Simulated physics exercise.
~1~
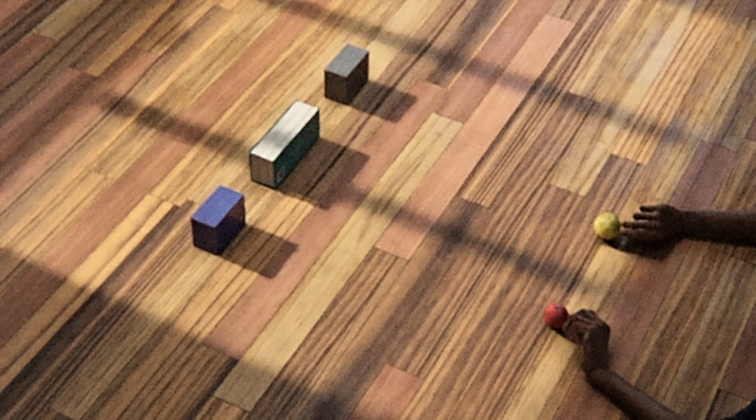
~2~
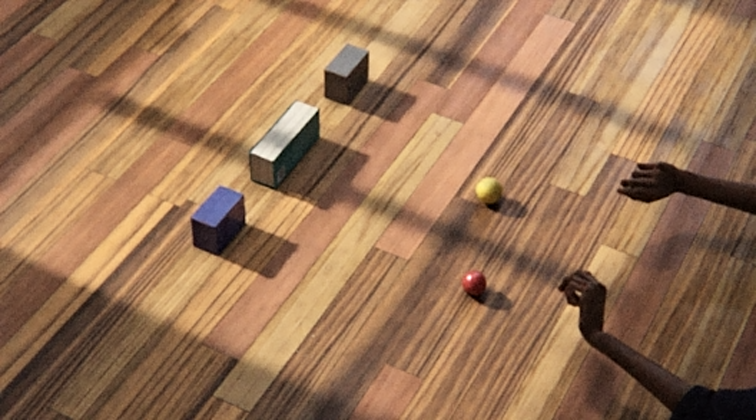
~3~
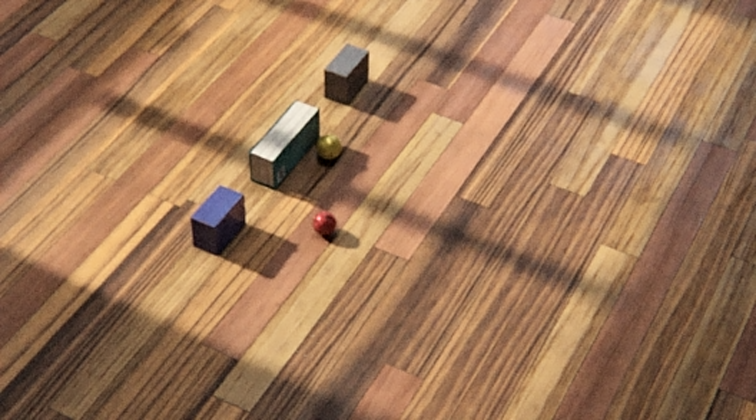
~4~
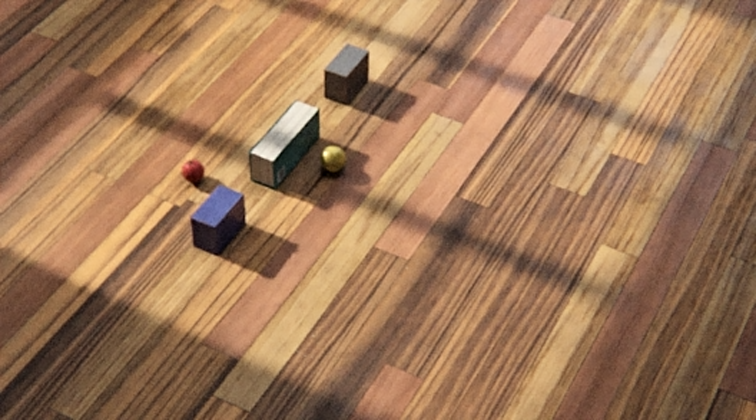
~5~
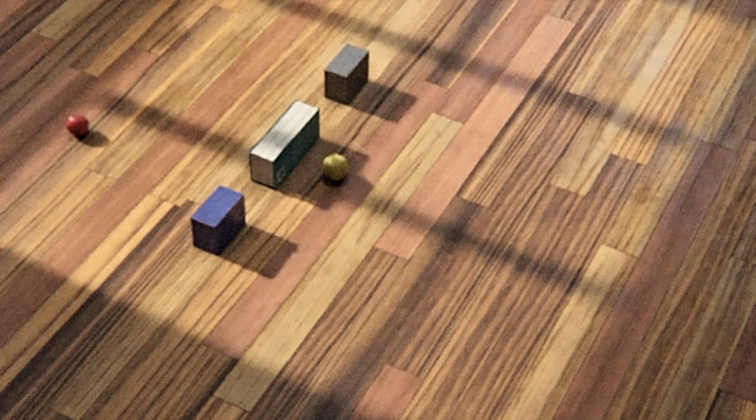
Two hands at the right side of a sunlit, striped wooden floor, seen from above at an angle, release a yellow apple and a red tomato toward three upright blocks. A blue block stands nearest at the left, a larger turquoise book with a pale top in the middle, and a grey block farthest back. The hands draw back as both rounded things roll left, then leave the view. The apple hits the turquoise book and comes back slightly, while the tomato passes through the gap between the blue block and the book. Finally the tomato is far off at the left, and the apple sits just right of the book.
